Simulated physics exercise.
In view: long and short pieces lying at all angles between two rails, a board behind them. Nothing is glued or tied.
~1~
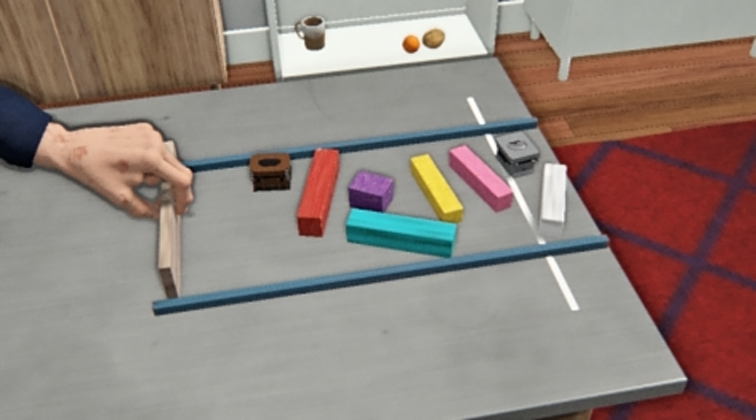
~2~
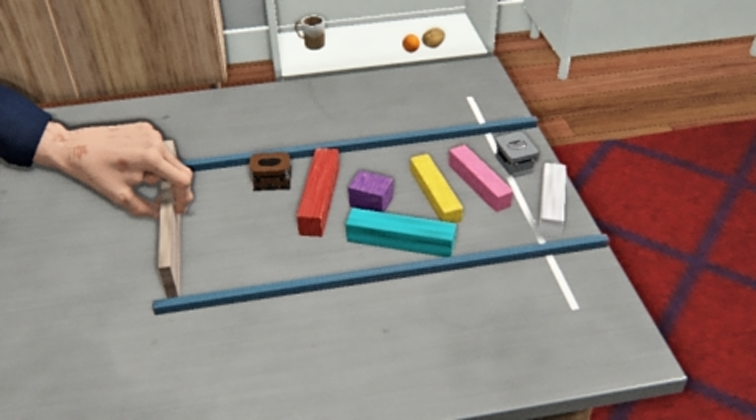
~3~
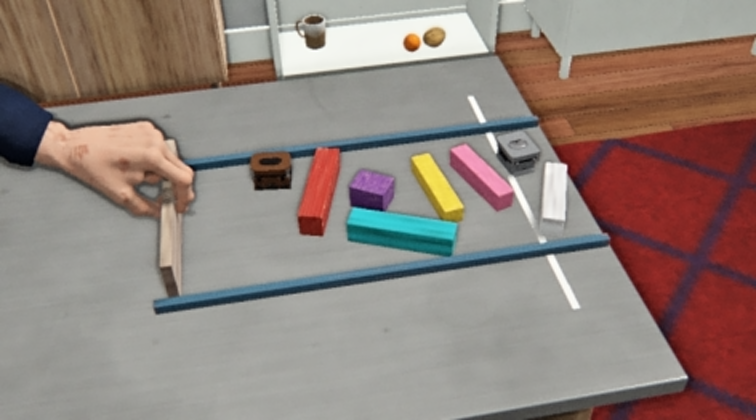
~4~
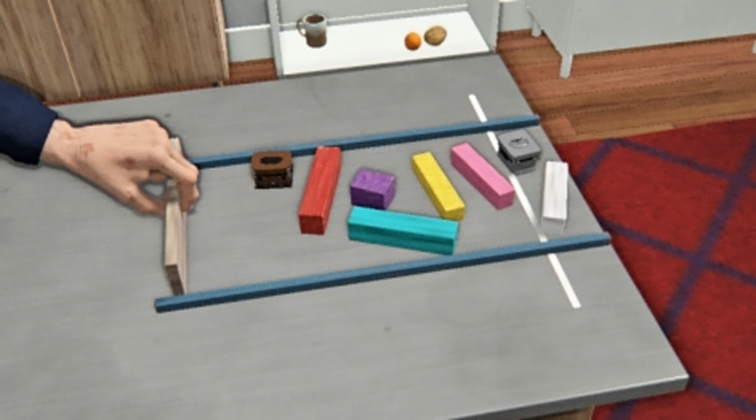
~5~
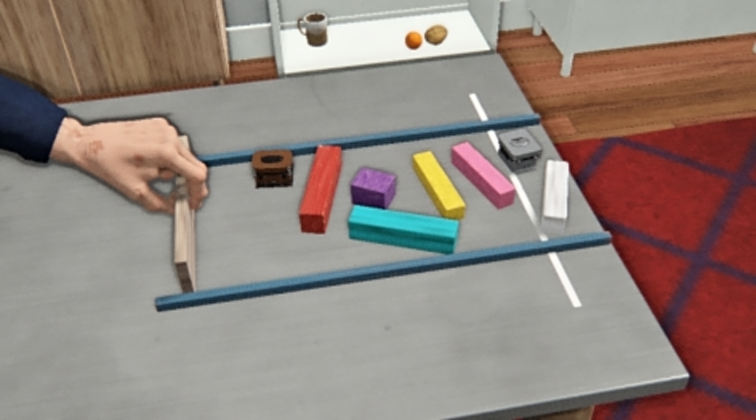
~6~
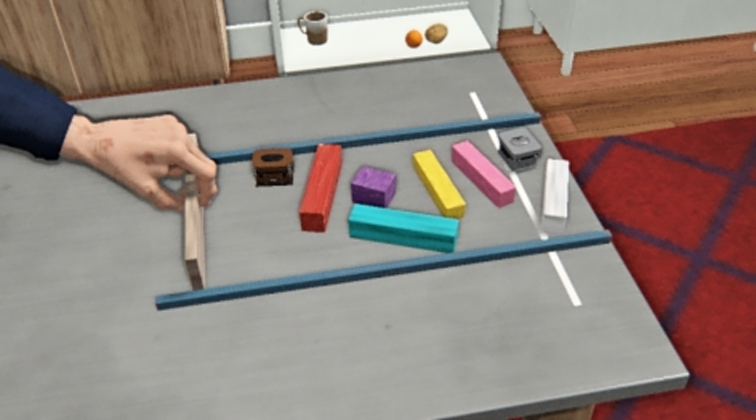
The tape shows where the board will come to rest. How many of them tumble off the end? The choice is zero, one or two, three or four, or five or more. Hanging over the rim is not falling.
Outcome: The number that fall off is three or four.
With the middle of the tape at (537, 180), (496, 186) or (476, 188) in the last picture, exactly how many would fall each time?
Down on the floor: 6, 3 and 2.
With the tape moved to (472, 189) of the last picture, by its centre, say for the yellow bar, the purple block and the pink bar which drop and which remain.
The yellow bar holds on; the purple block is kept; the pink bar holds on.
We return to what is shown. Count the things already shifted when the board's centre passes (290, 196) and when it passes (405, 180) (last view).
The counts are 2 and 6.
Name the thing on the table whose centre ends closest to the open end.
That is the turquoise stick.
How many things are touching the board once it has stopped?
That makes 3.
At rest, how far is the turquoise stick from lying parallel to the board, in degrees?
Roughly 60° out of line.
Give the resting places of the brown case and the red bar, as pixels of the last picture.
About (516, 134), and the other about (547, 159).
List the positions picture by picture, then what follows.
White stick (553, 200); grey case (516, 155); pink bar (480, 178); board (171, 216); tape (514, 187), in the first picture.
Grey case (516, 155); board (171, 216), in the second picture.
Pink bar (481, 177); brown case (272, 171), in the third picture.
White stick (554, 198); purple block (373, 191), in the fourth picture.
Grey case (518, 152); yellow bar (438, 186), in the fifth picture.
White stick (555, 195); grey case (518, 151); pink bar (482, 174); board (195, 208); tape (517, 183), in the sixth picture.
Early on, none off yet; white stick at rest near (555, 195); grey case at rest near (518, 151); pink bar at rest near (482, 174).
A while later, none off yet; white stick moving near (562, 195); grey case moving near (523, 150); pink bar travelled a little near (511, 169).
Finally, the number that fall off is three or four; lost, yellow bar, pink bar, grey case and white stick.
